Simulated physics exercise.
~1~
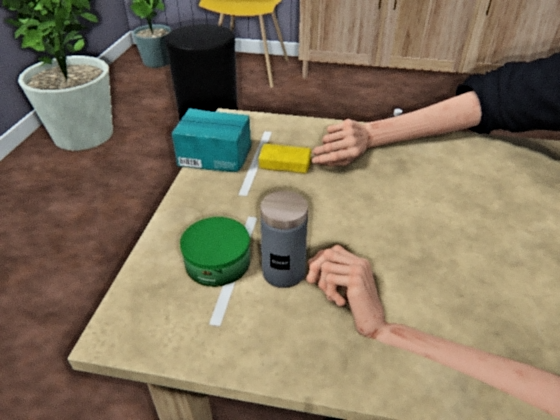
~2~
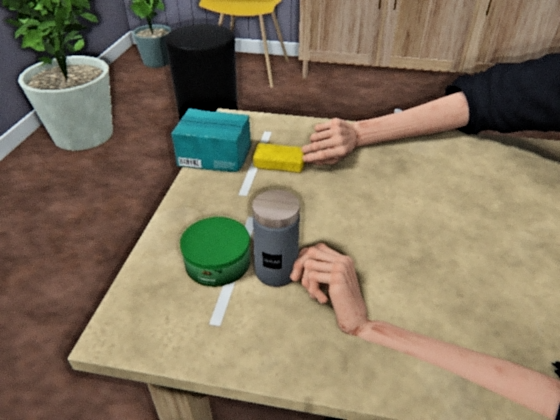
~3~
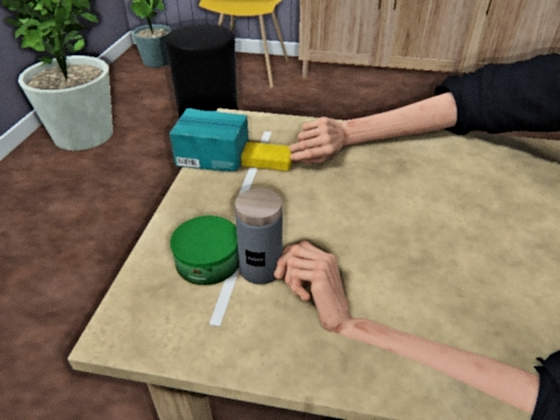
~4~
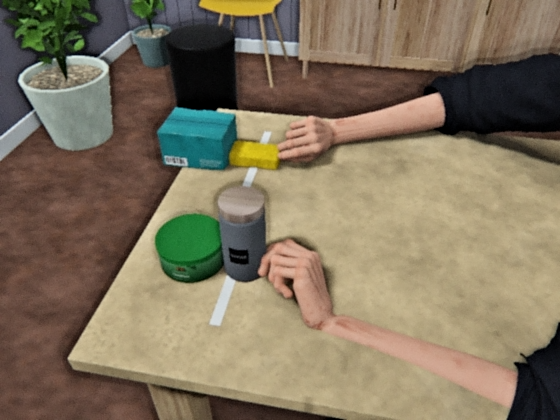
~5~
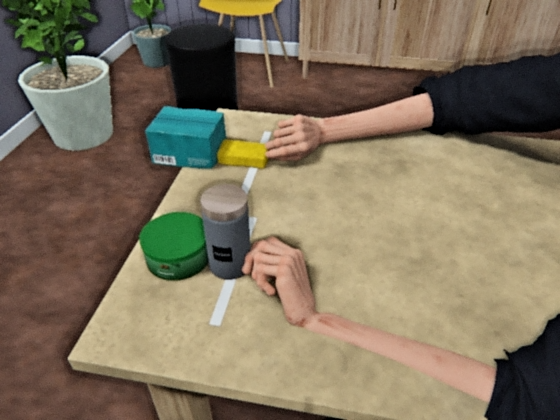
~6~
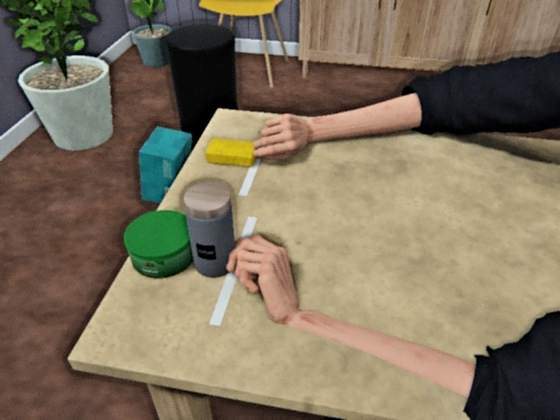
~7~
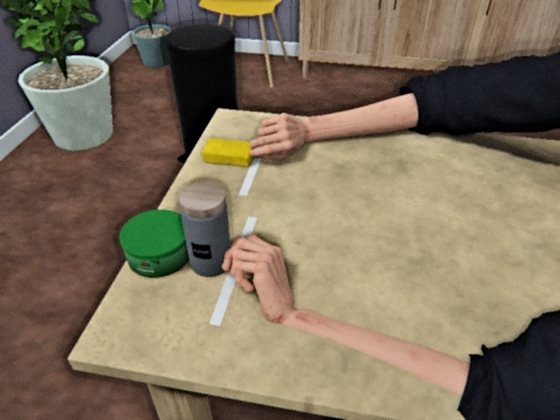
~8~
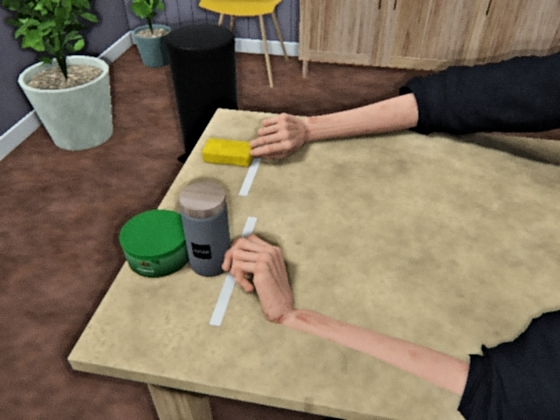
On a wooden table, two hands pushed a grey jar and a yellow sponge left, shoving a green tub and a turquoise box ahead of them. The box tipped over the edge and dropped out of sight, while the tub stayed on top.
